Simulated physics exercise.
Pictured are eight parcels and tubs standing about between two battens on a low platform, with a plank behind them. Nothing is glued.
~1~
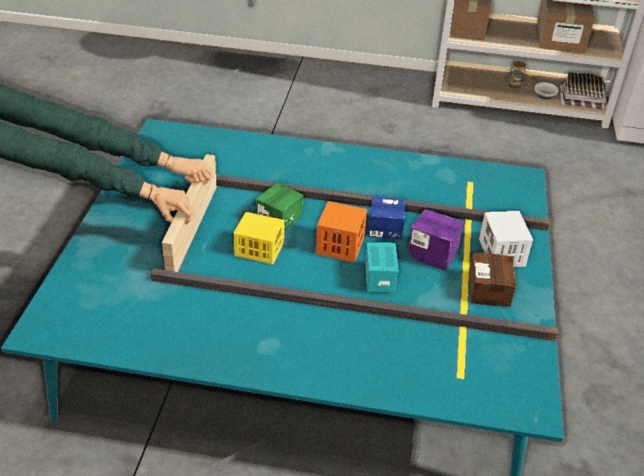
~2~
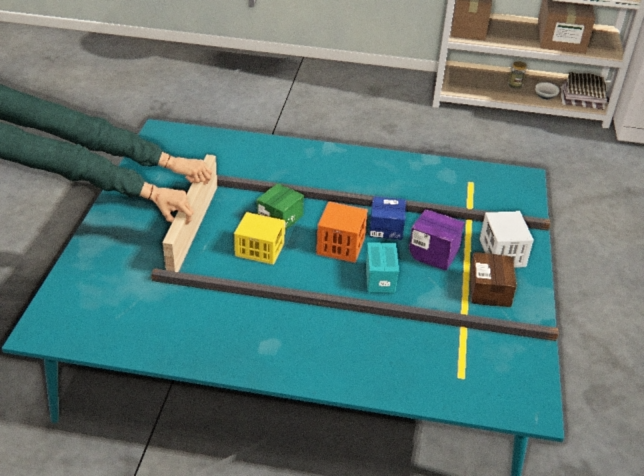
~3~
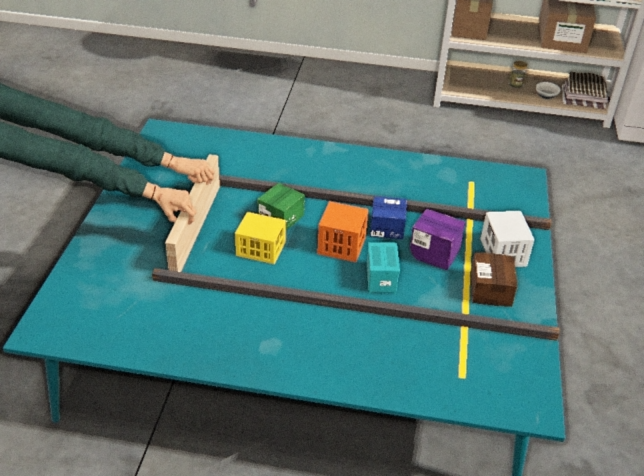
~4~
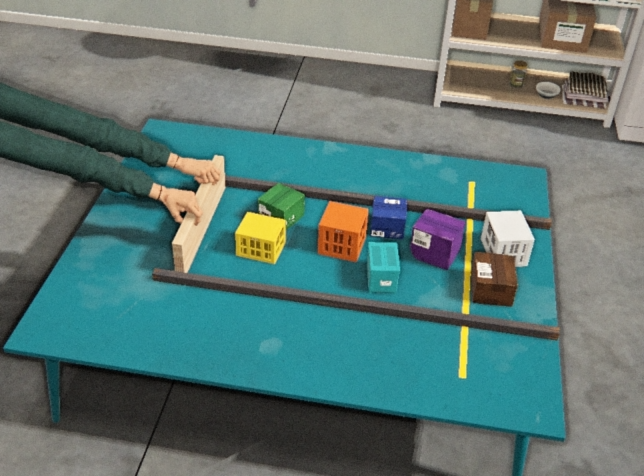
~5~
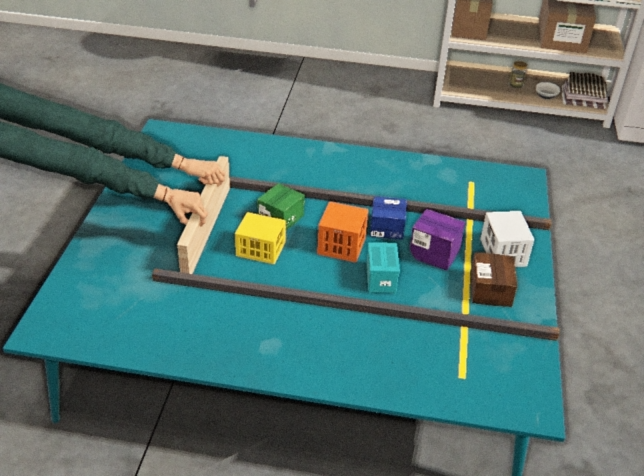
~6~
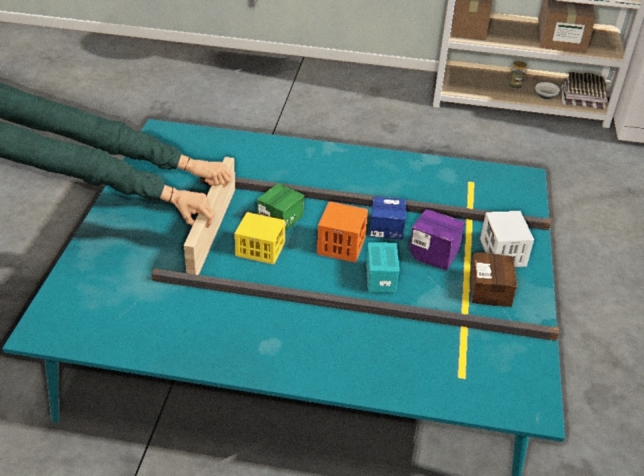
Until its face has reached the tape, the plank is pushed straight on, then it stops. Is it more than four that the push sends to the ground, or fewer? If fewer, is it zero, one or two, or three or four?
Fewer - one or two.
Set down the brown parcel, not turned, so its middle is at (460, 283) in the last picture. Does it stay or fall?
From that spot it never drops.
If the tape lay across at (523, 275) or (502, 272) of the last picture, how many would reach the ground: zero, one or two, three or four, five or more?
First place: Five or more; second place: 3 or 4.
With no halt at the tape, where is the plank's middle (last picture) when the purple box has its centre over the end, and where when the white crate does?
Purple box: (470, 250); white crate: (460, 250).
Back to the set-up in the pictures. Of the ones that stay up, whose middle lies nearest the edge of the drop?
That one's the purple box.
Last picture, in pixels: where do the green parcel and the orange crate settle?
Middles: Around (487, 230) and around (518, 251).
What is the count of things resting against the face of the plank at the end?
Counting them up gives 2.
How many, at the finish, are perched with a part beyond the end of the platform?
I'd put it at 1.
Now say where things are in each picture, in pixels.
The first picture shows white crate (505, 239); brown parcel (492, 279); purple box (435, 240); plank (192, 212); tape (466, 267).
The second picture shows brown parcel (492, 279); orange crate (342, 232).
The third picture shows purple box (437, 239); green parcel (281, 207).
The fourth picture shows white crate (507, 239); turquoise tote (383, 268).
The fifth picture shows brown parcel (493, 279); plank (205, 214).
The sixth picture shows white crate (506, 239); brown parcel (493, 279); purple box (436, 239); plank (212, 215); tape (467, 267).
A little later, none off yet; white crate at rest near (506, 239); brown parcel at rest near (493, 279); purple box at rest near (436, 239).
Next, none off yet; white crate shifted a little near (520, 241); brown parcel shifted a little near (507, 286); purple box shifted about its own width near (480, 247).
When it is over, the number that fall off is one or two; down, brown parcel and white crate.
